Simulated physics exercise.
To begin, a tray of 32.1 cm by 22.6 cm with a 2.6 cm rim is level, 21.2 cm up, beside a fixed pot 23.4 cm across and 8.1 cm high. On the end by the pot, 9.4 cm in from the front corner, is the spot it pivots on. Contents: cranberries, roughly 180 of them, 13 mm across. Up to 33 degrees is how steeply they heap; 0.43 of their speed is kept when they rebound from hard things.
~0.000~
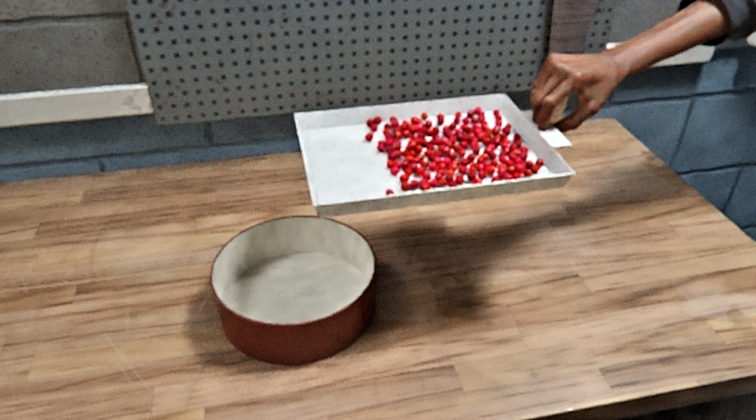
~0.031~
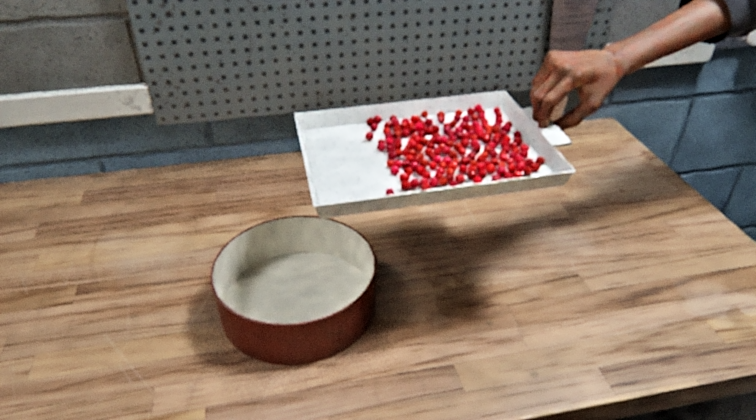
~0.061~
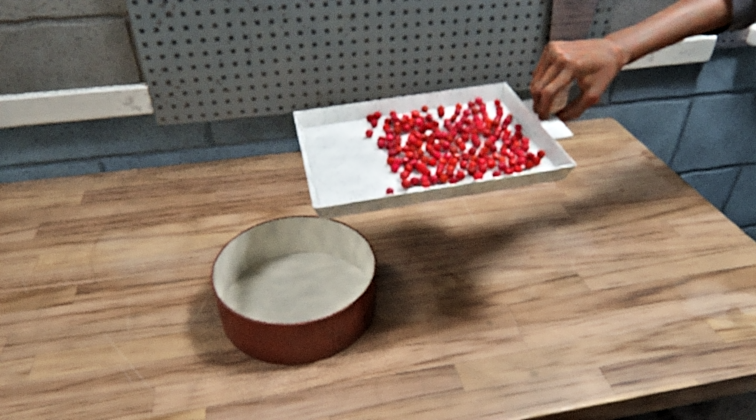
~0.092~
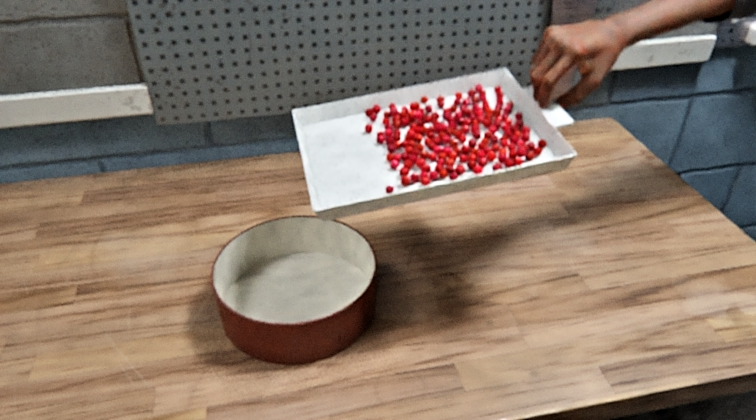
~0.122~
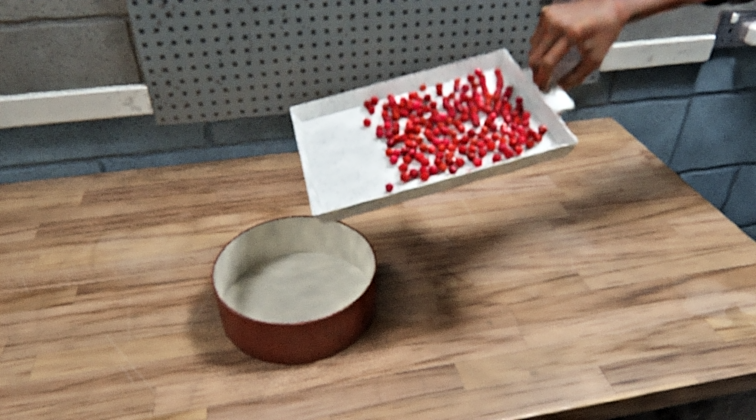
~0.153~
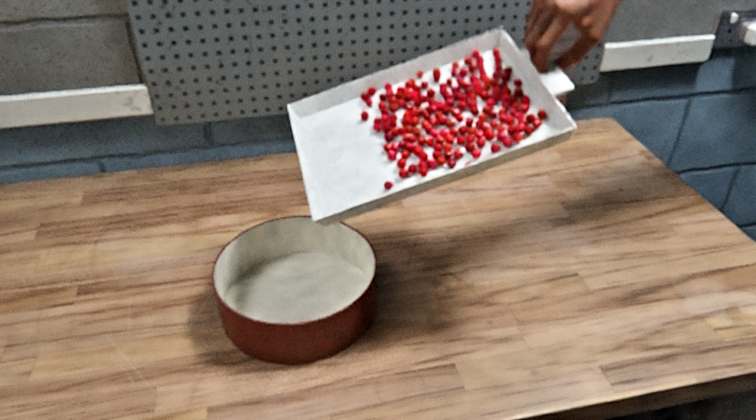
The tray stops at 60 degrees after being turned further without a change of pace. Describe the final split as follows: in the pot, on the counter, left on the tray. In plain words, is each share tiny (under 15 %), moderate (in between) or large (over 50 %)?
Pot: Moderate; counter: Moderate; tray: Moderate.
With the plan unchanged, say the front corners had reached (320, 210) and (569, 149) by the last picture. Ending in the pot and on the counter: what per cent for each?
Pot: 30, counter: 20.
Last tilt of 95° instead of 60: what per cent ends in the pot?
The pot would get around 65 per cent.
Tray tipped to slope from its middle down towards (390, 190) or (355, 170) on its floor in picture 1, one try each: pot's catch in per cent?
Near 30 and 40 percent, in that order.
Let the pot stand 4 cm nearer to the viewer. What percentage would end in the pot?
In that case about 50 percent would end up there.
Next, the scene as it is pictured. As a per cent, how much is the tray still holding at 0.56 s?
Something like 85 percent, roughly.
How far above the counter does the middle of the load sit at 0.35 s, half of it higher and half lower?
The halfway mark is near 36 cm.
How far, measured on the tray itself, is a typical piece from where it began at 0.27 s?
Some 0 cm.
After 0.27 s, tilt 43 degrees; the tray holds 100 %, the pot 0 %.
After 0.35 s, tilt 56 degrees; the tray holds 100 %, the pot 0 %.
Then, at 0.56 s, tilt 60 degrees; the tray holds 85 %, the pot 0 %.
By 1.6 s all is still; pot 30 %, counter 30 %, tray 35 %.
